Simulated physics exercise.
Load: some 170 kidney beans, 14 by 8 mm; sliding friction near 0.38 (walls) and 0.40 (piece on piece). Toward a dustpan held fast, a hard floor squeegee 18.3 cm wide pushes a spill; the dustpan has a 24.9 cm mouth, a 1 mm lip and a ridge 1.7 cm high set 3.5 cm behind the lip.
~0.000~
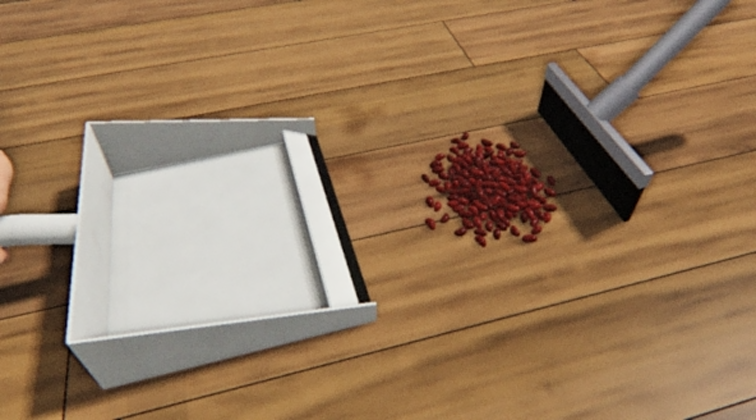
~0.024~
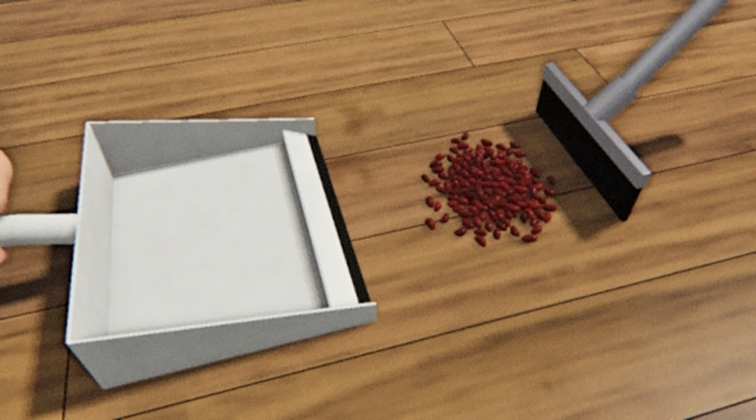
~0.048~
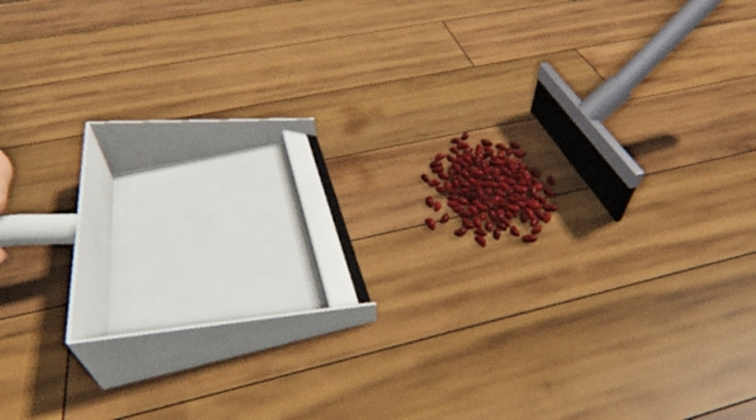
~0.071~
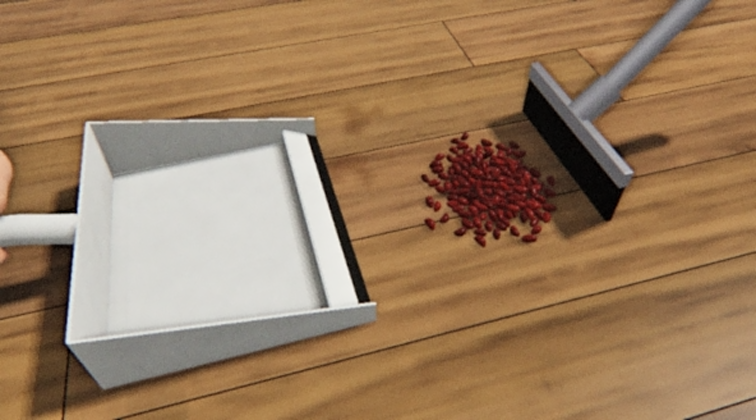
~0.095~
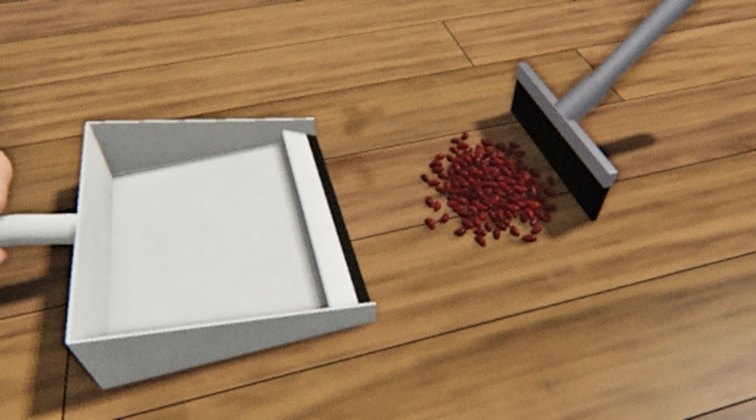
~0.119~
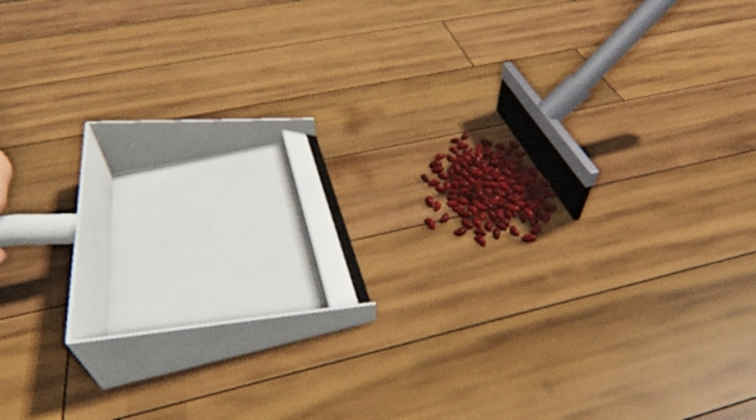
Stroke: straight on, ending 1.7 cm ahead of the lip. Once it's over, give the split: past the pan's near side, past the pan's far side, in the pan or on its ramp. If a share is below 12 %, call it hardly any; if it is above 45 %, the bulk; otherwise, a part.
Near side: Hardly any. Far side: Hardly any. Pan: A part.
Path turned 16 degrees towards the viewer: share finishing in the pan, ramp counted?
Pan plus ramp: Some 50 %.
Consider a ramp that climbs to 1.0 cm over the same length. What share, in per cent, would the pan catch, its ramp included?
Close to 45 per cent then.
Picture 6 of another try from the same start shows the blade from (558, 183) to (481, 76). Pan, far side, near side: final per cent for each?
Pan 50; far 5; near 5.
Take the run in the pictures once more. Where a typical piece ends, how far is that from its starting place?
16 cm, roughly.
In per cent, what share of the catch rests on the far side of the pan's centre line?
I'd say near 90 per cent.
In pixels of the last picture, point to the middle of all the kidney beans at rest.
Centre at rest, approx.: (341, 201) px.
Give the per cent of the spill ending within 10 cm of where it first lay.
25 %.
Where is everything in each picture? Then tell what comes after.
Blade from (643, 181) to (550, 74), moved 0.0 cm, 0 of the pieces shifted so far; middle of the pieces at (490, 191); pan at (209, 244), in the first frame.
Blade from (640, 181) to (549, 74), moved 0.2 cm, 0 of the pieces shifted so far; middle of the pieces at (490, 191), in the second frame.
Blade from (634, 180) to (543, 74), moved 0.8 cm, 0 of the pieces shifted so far; middle of the pieces at (490, 191), in the third frame.
Blade from (623, 180) to (534, 74), moved 1.7 cm, 0 of the pieces shifted so far; middle of the pieces at (490, 191), in the fourth frame.
Blade from (608, 180) to (522, 74), moved 3.1 cm, 0 of the pieces shifted so far; middle of the pieces at (490, 191), in the fifth frame.
Blade from (589, 179) to (507, 73), moved 4.7 cm, 1 of the pieces shifted so far; middle of the pieces at (490, 191); pan at (208, 244). Its pace works out near 0.69 m/s, heading 18 degrees away from the viewer's side, in the sixth frame.
Then, at 0.28 s, middle of the blade 11 cm from the lip; 0 % over the lip, far side 0 %, near side 0 %.
After 0.39 s, middle of the blade 4 cm from the lip; 5 % over the lip, far side 0 %, near side 0 %.
After 0.63 s, middle of the blade 2 cm from the lip; 35 % over the lip, far side 0 %, near side 0 %.
In the end, at 1.9 s, near side 0 %, far side 0 %, pan 35 %, in front of the lip or behind the blade 60 %.
